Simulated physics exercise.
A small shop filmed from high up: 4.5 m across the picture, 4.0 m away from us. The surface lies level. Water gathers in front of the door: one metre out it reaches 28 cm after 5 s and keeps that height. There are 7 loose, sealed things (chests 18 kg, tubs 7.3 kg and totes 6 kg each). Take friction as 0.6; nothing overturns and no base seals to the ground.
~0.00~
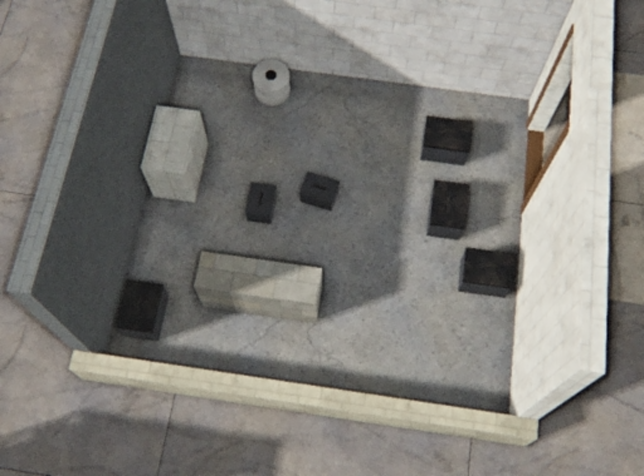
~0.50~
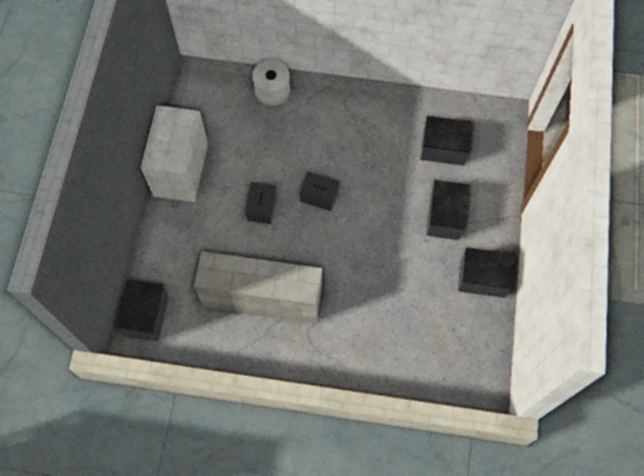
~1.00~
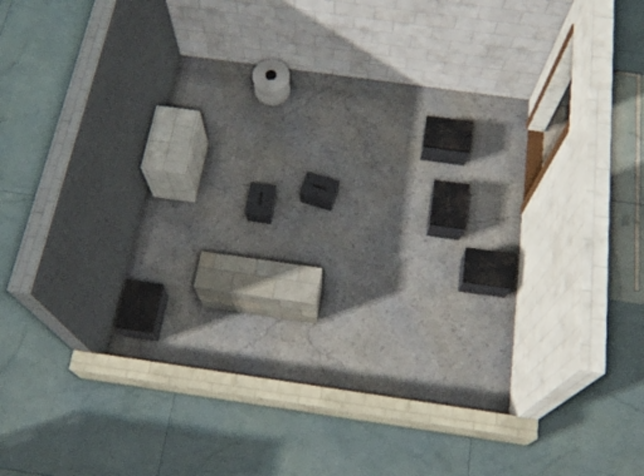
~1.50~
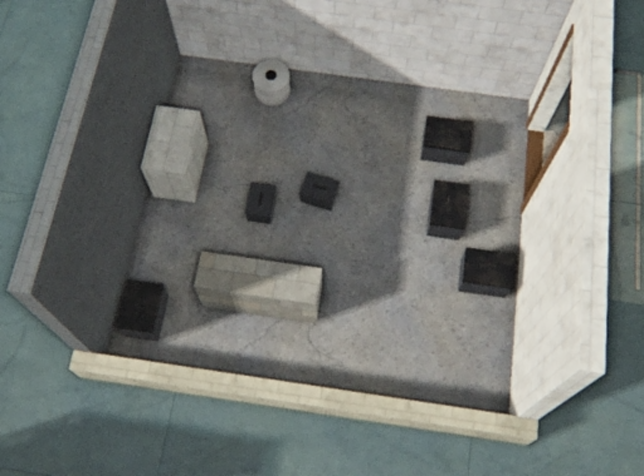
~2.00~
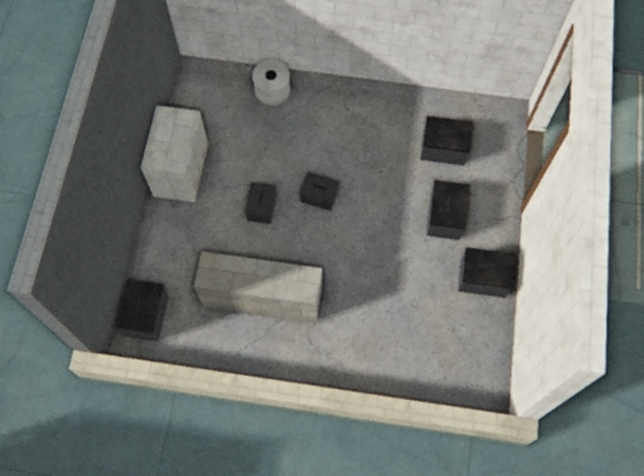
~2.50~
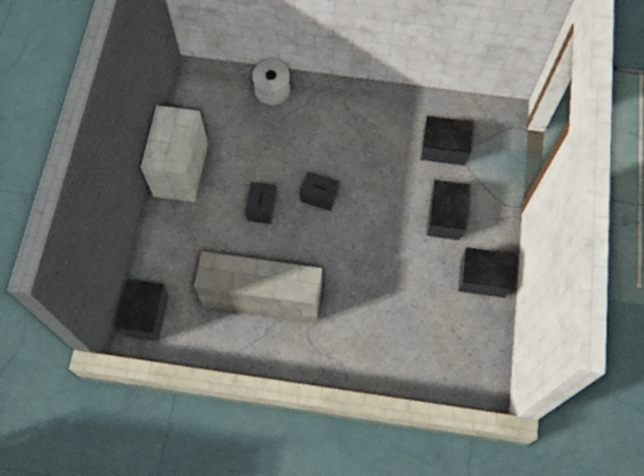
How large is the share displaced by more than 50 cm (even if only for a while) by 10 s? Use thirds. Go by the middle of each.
That comes to two thirds or more.
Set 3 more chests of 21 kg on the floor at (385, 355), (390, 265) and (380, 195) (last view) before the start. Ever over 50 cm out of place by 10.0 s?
In that order: Short of it, under, more.
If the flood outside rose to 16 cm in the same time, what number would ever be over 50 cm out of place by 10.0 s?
Then 1.
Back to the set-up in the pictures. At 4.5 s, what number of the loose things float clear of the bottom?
I count 0.
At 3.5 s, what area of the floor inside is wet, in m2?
Roughly 2.0 m2.
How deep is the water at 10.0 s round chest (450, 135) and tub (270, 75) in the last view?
Roughly 13 and 18 cm.
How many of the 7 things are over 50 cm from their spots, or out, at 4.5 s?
I count 0.
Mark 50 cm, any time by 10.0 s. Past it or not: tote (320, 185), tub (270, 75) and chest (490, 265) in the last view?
In that order: More, over, short of it.
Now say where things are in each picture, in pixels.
The first frame shows a chest at (489, 267), on the bottom; a tub at (271, 75) rests on the ground; water covers 0.0 m2; 0 of 7 have shifted.
The second frame shows a chest at (489, 267) rests on the ground; a tub at (271, 75) rests on the ground; 0.0 m2 under water; 0 of 7 have shifted.
The third frame shows a chest at (489, 267) rests on the ground; a tub at (271, 75), on the bottom; 0.0 m2 under water; 0 of 7 have shifted.
The fourth frame shows a chest at (489, 267), on the bottom; a tub at (271, 75), on the bottom; 0.0 m2 under water; 0 of 7 have shifted.
The fifth frame shows a chest at (489, 267) rests on the ground; a tub at (271, 75) rests on the ground; 0.0 m2 under water; 0 of 7 have shifted.
The sixth frame shows a chest at (489, 267) rests on the ground; a tub at (271, 75), on the bottom; 0.5 m2 under water; 0 of 7 have shifted.
After 3.5 s 0 of 7 are over 50 cm from their spots; 0 afloat.
After 4.5 s 0 of 7 are over 50 cm from their spots; 0 afloat.
After 7.0 s 4 of 7 are over 50 cm from their spots; 1 afloat.
After 10.0 s 5 of 7 are over 50 cm from their spots, and 5 have been at some point; 3 afloat.
